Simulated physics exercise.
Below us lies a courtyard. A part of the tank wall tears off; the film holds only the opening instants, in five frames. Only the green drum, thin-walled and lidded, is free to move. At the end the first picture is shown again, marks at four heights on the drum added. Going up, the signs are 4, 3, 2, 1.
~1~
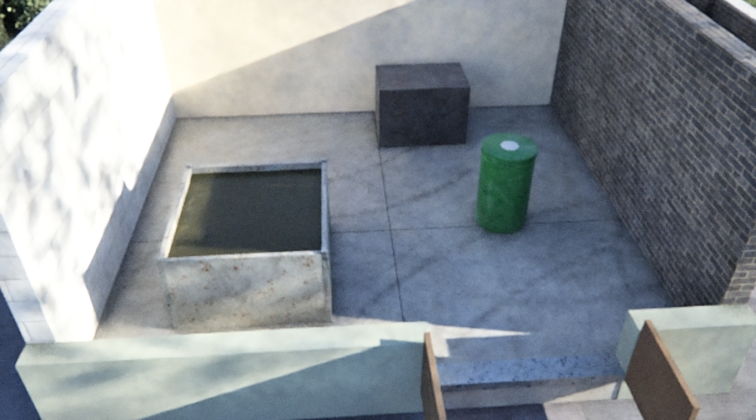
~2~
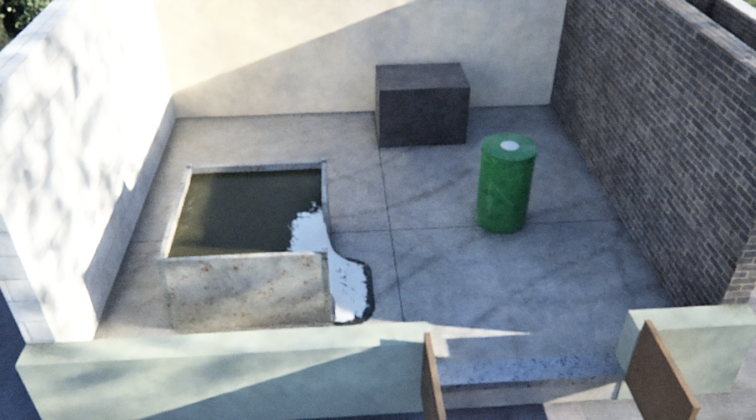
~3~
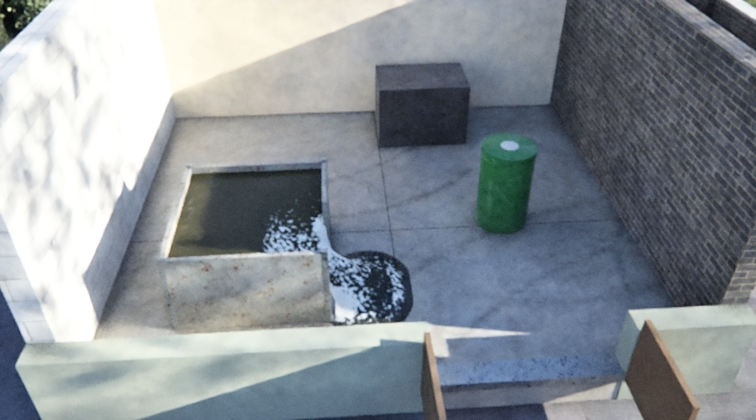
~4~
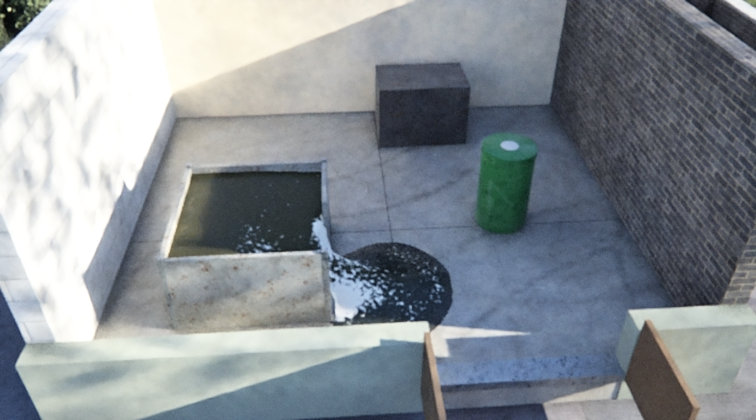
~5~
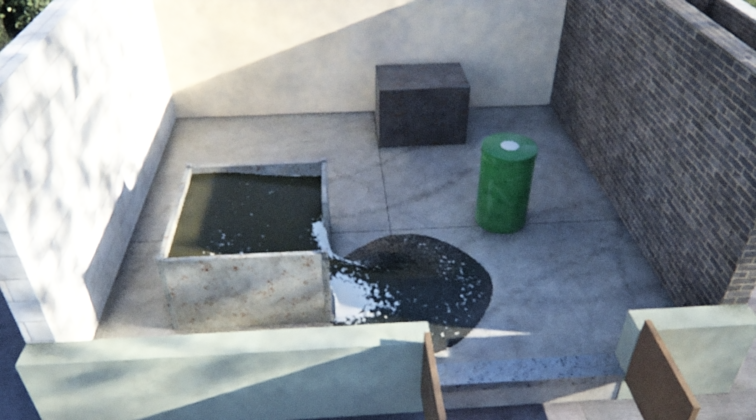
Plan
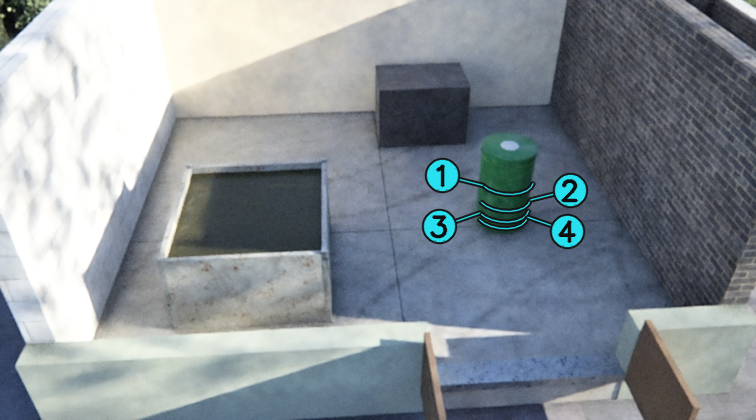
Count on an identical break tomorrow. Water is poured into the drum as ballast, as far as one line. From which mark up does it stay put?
Use mark 3.
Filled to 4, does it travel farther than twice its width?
No, less.
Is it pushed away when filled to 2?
No, not at all.
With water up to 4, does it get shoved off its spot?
Yes, it does.
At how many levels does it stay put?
Three of the four.
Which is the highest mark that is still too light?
Mark 4.
On the marked copy, 1 at (512, 194); 2 at (509, 211); 3 at (508, 222); 4 at (507, 228); from the bottom up 4, 3, 2, 1.
Choosing 1, it does not move.
Choosing 2, it does not move.
Choosing 3, it does not move.
Choosing 4, it is pushed about its own width away.
